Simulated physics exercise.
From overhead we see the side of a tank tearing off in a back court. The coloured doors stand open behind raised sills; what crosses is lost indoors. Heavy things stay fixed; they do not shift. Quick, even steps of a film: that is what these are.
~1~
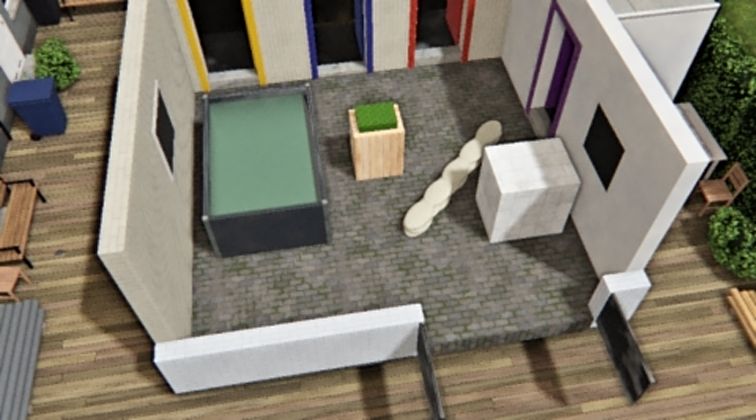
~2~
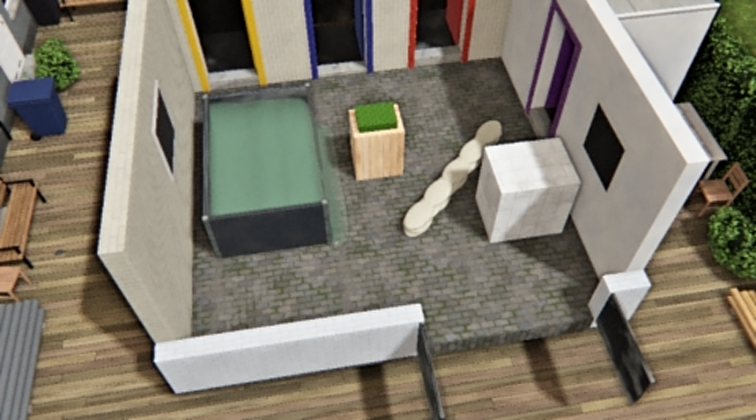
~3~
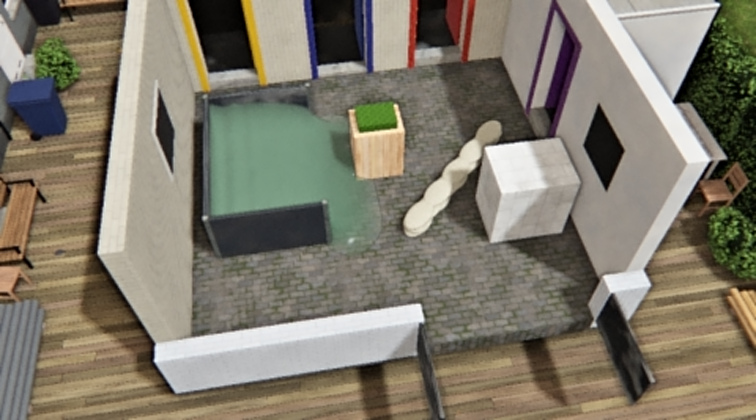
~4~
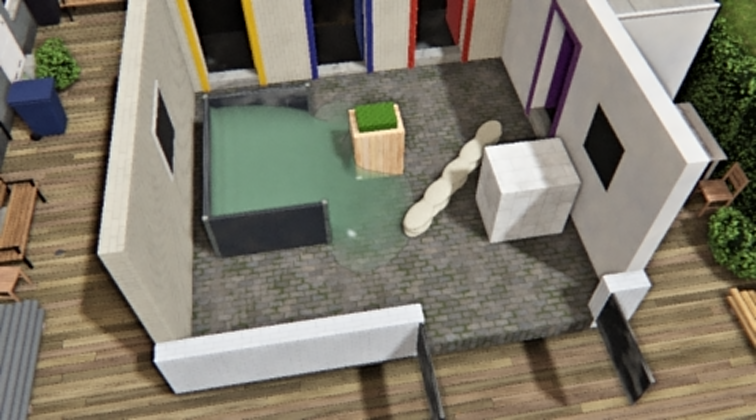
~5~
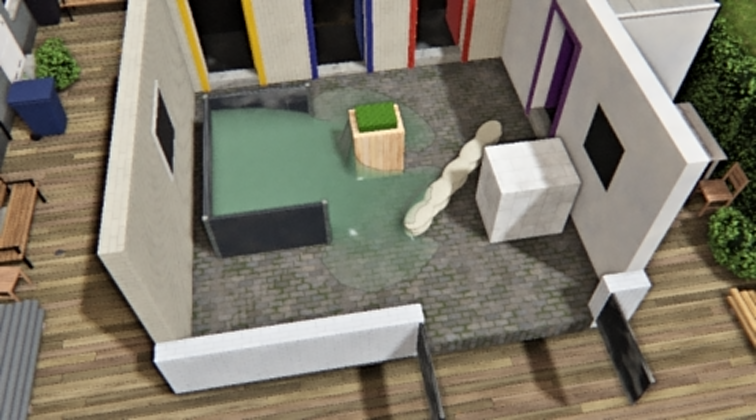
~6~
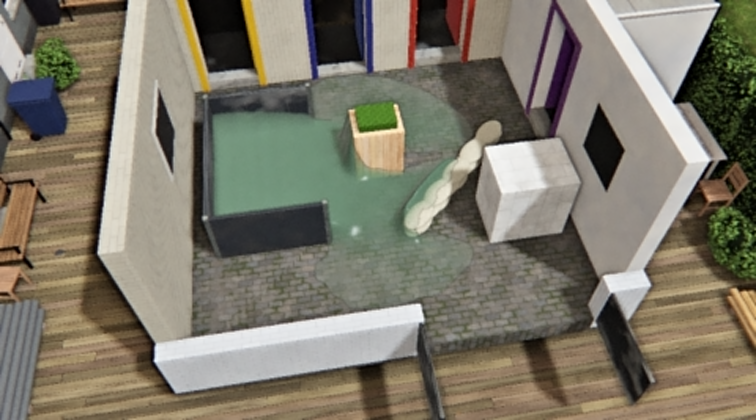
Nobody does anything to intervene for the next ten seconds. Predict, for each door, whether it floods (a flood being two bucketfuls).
The purple door stays inside what's allowed there; the blue door goes beyond what's allowed there; the yellow door stays inside what's allowed there; the red door goes beyond what's allowed there.
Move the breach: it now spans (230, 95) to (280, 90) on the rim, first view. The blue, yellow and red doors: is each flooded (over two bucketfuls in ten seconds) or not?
Result - blue: Past the mark; yellow: Past the mark; red: Short of the mark.
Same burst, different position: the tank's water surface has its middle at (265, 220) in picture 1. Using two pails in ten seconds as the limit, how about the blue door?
As far as I can tell, blue stays within limits.
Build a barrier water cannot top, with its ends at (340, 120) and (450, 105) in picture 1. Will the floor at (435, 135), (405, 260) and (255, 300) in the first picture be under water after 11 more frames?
In order: Soaked, soaked, untouched.
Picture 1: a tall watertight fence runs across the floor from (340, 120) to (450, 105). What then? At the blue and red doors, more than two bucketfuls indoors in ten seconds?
As I see it, the blue door exceeds the limit but the red door falls short.
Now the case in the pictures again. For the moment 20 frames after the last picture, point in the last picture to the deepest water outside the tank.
That spot is close to (539, 185).
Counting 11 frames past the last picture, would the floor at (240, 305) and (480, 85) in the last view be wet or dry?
The first is spared, the second inundated.
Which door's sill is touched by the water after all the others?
The yellow-painted one.
A moment on, water covers 60 % of the floor; the purple door wet at the sill, nothing in, the blue door wet at the sill, nothing in, the yellow door not reached, the red door wet at the sill, nothing in.
Next, water covers 65 % of the floor; the purple door wet at the sill, nothing in, the blue door over two buckets in, the yellow door not reached, the red door under two buckets in.
Then, water covers 75 % of the floor; the purple door wet at the sill, nothing in, the blue door over two buckets in, the yellow door wet at the sill, nothing in, the red door over two buckets in.
Later, water covers 90 % of the floor; the purple door wet at the sill, nothing in, the blue door far over two buckets in, the yellow door wet at the sill, nothing in, the red door over two buckets in.
In the end, water covers 95 % of the floor; the purple door wet at the sill, nothing in, the blue door far over two buckets in, the yellow door wet at the sill, nothing in, the red door over two buckets in.
